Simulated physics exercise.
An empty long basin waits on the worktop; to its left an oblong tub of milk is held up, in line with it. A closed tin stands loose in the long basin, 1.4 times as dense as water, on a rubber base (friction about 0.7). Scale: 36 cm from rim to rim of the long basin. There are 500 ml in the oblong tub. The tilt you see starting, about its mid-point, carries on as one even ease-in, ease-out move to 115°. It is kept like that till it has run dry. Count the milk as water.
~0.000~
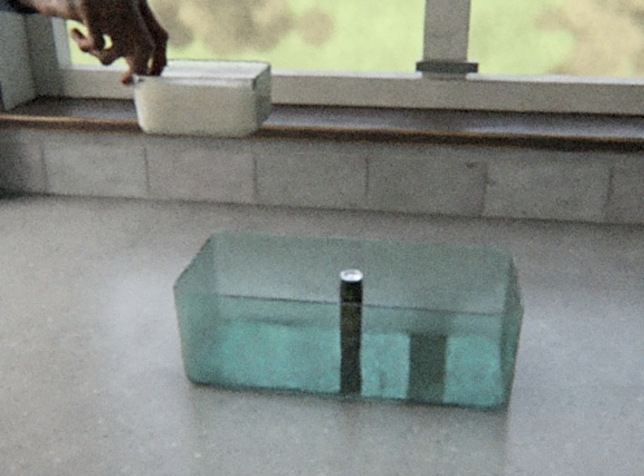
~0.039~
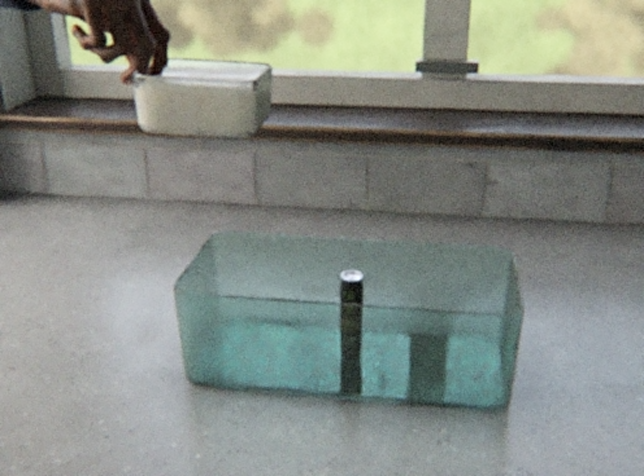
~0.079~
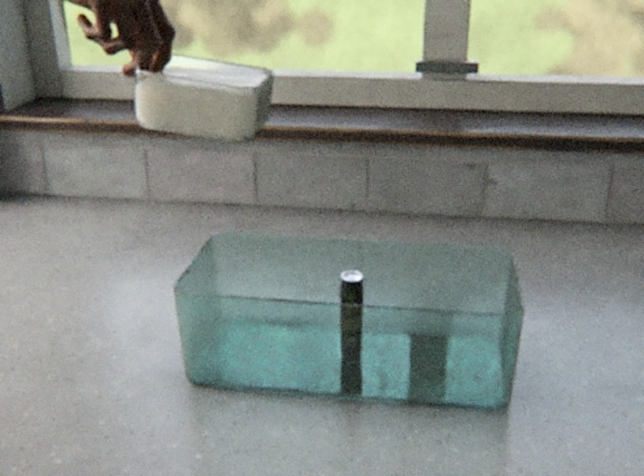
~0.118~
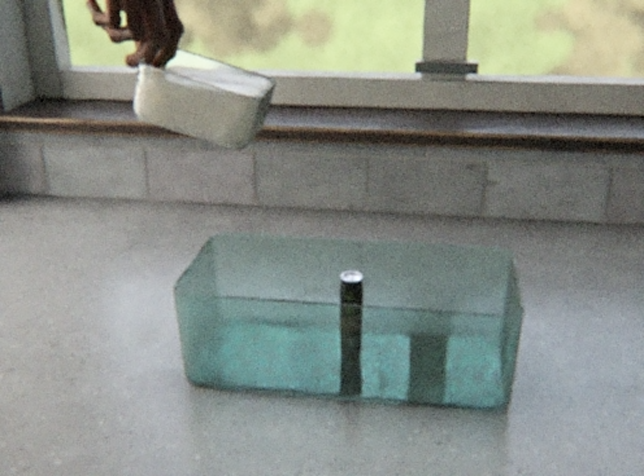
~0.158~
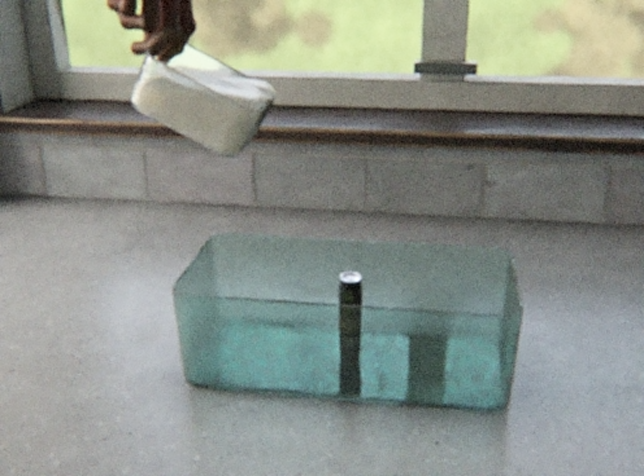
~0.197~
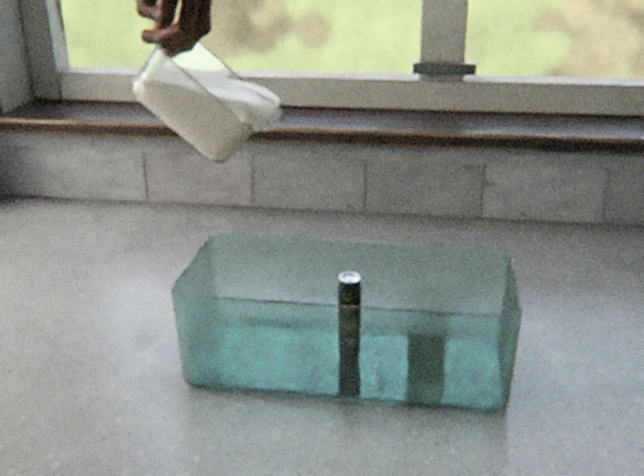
A small clear oblong tub of white milk is held up by a hand at the upper left, before a window above a grey worktop, seen from slightly above. Below and to the right sits a long, see-through teal basin with a slim dark tin upright inside. The hand shifts right and tilts the tub steadily, right end down, milk edging over its lip, while the camera stays still.
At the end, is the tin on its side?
The tin falls.
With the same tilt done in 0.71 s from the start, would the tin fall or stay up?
The tin stays up.
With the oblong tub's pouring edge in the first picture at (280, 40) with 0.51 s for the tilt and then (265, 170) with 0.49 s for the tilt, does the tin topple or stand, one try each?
First it stays up; then it stays up.
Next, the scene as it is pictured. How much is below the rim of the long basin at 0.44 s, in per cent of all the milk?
About 36 per cent.
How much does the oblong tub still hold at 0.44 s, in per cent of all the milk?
About 8 per cent.
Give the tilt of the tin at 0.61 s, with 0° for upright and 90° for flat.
About 10°.
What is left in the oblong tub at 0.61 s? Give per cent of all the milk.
Near 0 in a hundred.
Then, 0.44 s in, the tilt is 111° and 8 per cent is still to pour; the tin stands where it began.
Then, 0.61 s in, the tilt is 115° and 0 per cent is still to pour; the tin leans 9°.
Then, 0.79 s in, the tilt is 115° and 0 per cent is still to pour; the tin leans 36°.
Then, 0.99 s in, the tilt is 115° and 0 per cent is still to pour; the tin lies on its side.
Finally, the tin lies on its side.
